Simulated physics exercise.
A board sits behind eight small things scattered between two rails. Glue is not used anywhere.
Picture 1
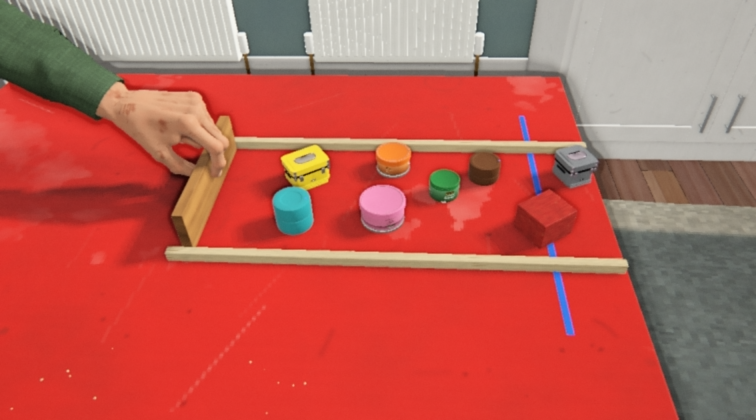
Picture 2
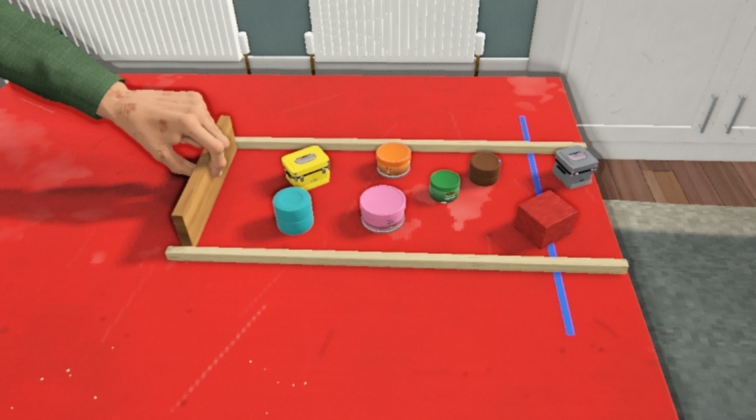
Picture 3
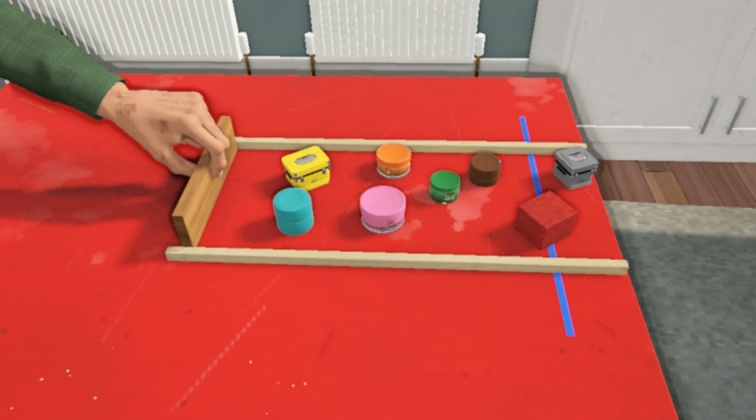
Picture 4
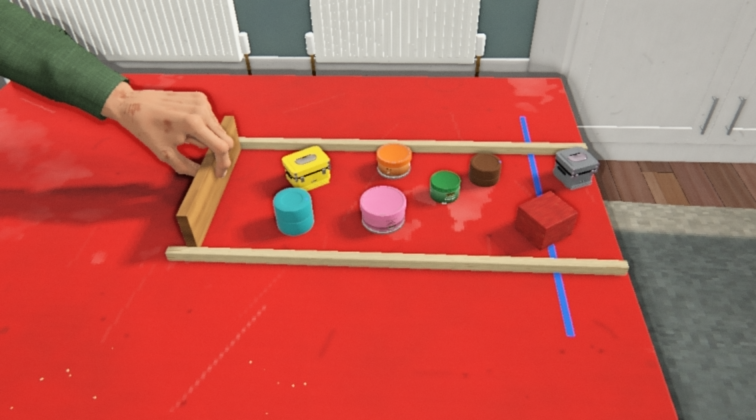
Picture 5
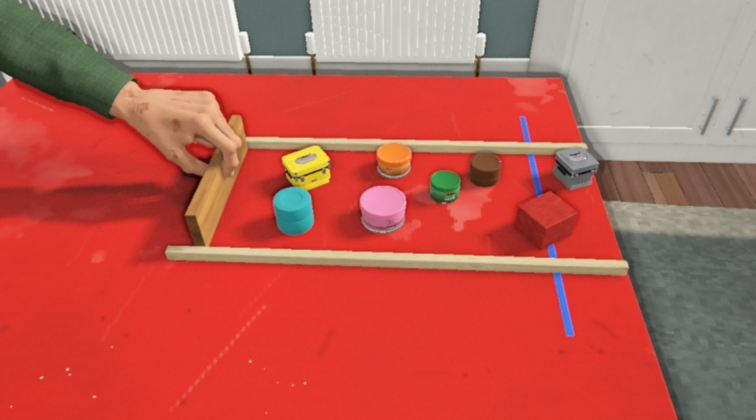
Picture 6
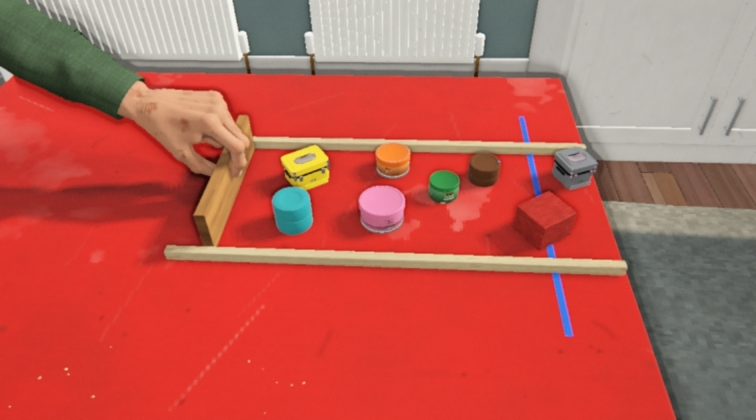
A hand held a wooden board upright behind eight small containers and blocks scattered between two rails on a red table, then slid it slightly right while the objects stayed still.
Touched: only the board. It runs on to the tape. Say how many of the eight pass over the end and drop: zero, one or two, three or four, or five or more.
In the end one or two are gone from the table.
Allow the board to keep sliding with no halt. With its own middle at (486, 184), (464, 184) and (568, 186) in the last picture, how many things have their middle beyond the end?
Past-the-end tally - position 1: 0, position 2: 0, position 3: 5.
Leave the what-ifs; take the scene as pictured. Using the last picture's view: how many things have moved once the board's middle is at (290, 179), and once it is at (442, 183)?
The first number is 2, the next one 7.
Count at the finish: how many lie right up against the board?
The count is 3.
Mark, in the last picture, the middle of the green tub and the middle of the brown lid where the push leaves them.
The green tub at (591, 192), the brown lid at (583, 163).
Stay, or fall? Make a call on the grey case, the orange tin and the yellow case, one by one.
Taking them in turn, the grey case ends up down, then the orange tin is still there, and finally the yellow case is still there.
A little later, none off yet; grey case at rest near (573, 168); red block at rest near (544, 221); brown lid at rest near (484, 170).
Next, none off yet; grey case at rest near (573, 168); red block shifted about its own width near (593, 227); brown lid shifted well along near (536, 171).
When it is over, the number that fall off is one or two; down, red block and grey case.
